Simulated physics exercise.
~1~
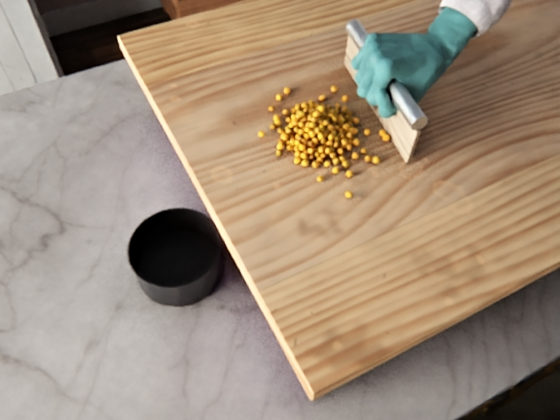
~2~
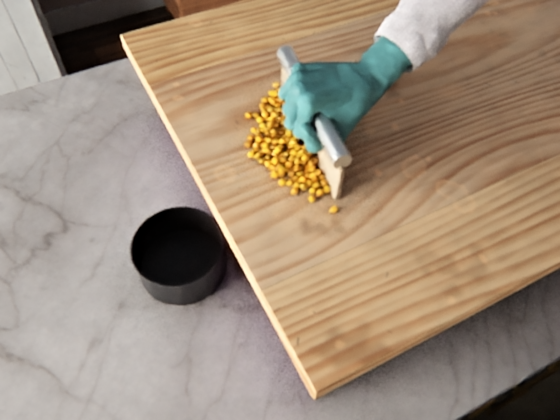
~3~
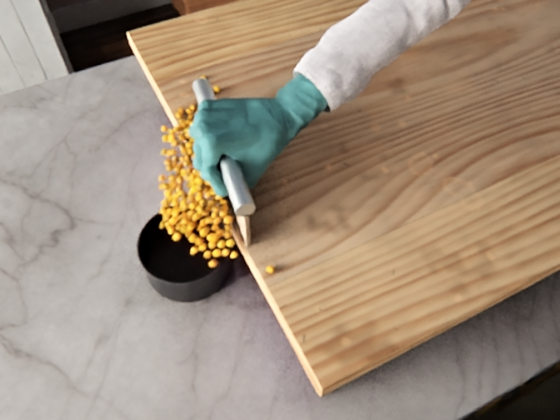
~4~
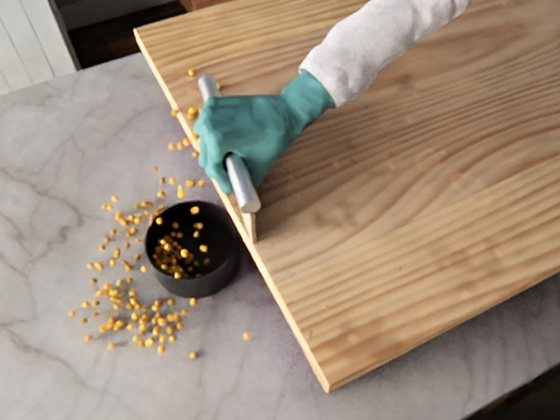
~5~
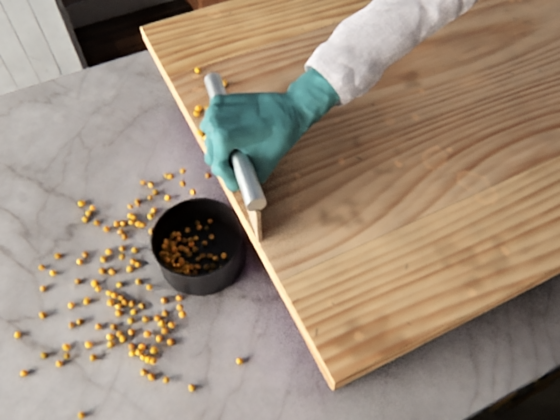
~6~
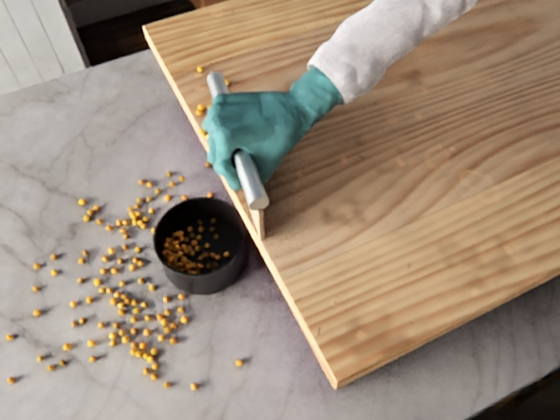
Gloved hand scraping yellow maize kernels leftward off a wooden board, some landing in a black pot, many scattering across marble.
